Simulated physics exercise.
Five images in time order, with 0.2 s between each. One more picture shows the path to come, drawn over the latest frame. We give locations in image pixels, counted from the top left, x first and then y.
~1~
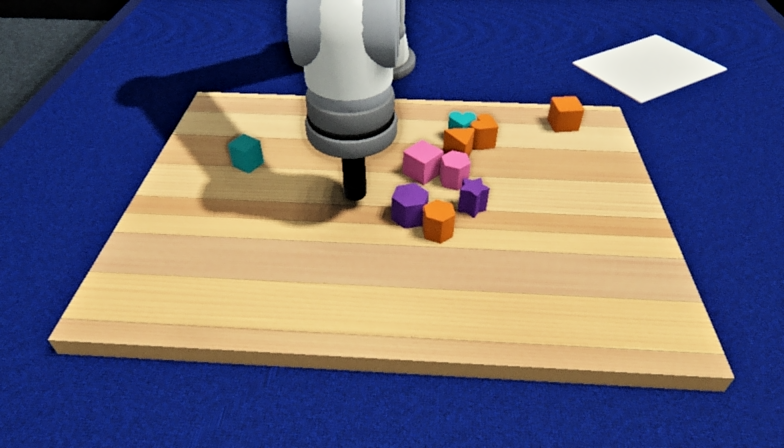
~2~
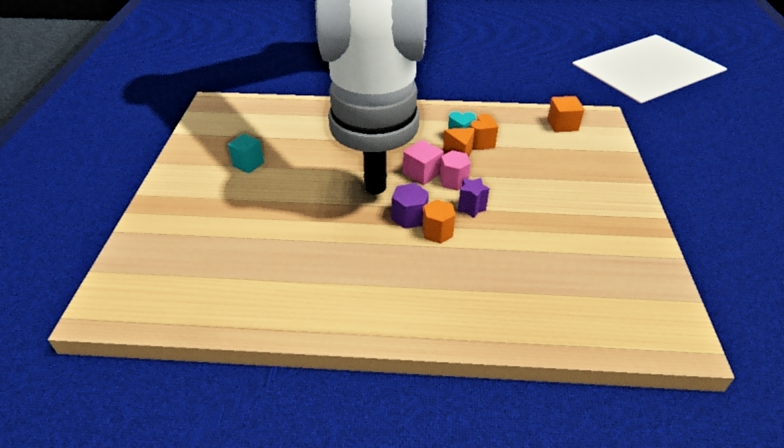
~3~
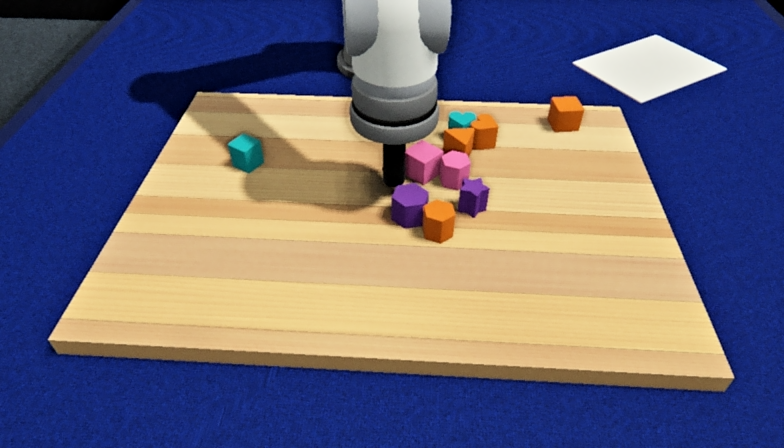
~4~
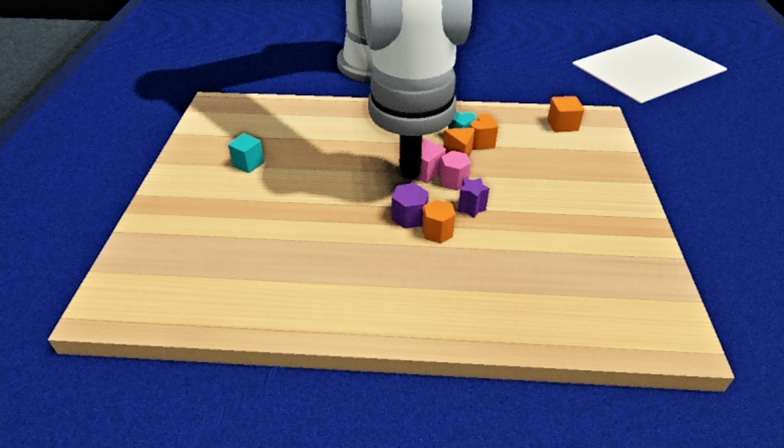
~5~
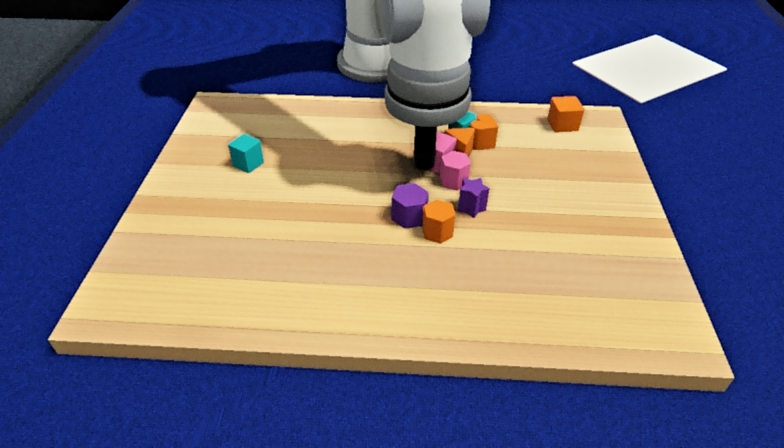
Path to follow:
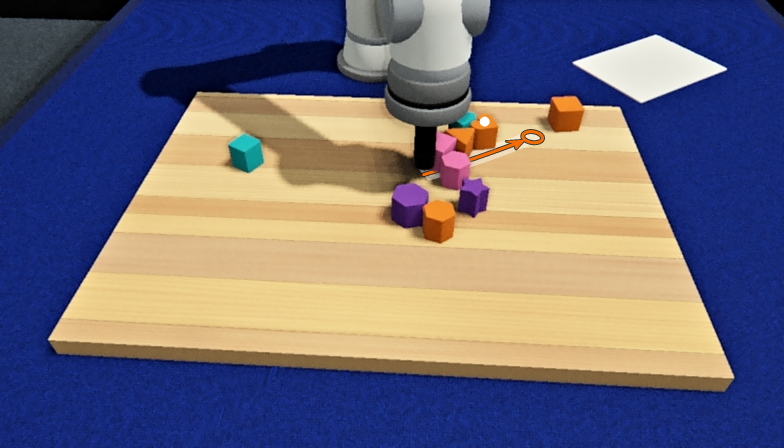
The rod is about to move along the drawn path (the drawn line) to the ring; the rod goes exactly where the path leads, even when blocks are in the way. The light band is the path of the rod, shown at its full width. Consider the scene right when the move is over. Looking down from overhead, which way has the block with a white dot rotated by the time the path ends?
Looking down, it rotates clockwise.
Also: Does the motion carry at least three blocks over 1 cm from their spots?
I'd say yes.
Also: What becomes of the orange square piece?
It is not moved.
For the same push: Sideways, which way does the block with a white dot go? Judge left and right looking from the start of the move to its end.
The shift is leftward.
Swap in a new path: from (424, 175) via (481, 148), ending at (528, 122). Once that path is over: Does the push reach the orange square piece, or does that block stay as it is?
If the rod follows that path, the orange square piece stays in its place.
Drawn move, in a line from (424, 175) to (533, 137); the dot is on the orange heart.
What follows on the original path. One third of the way, rod (464, 152); pink square piece (471, 127), turned 20° anticlockwise; orange triangle (485, 116), turned 40° anticlockwise; turquoise heart (463, 111); orange heart (503, 109), turned 60° clockwise.
Two thirds of the way, rod (502, 140); pink square piece (485, 117), turned 55° anticlockwise; orange triangle (486, 103), turned 50° anticlockwise; turquoise heart (461, 106), turned 45° anticlockwise; orange heart (509, 103), turned 70° clockwise.
At the end, rod (535, 128); pink square piece (485, 117), turned 60° anticlockwise; orange triangle (486, 103), turned 50° anticlockwise; turquoise heart (461, 106), turned 45° anticlockwise; orange heart (509, 103), turned 70° clockwise; orange square piece still.
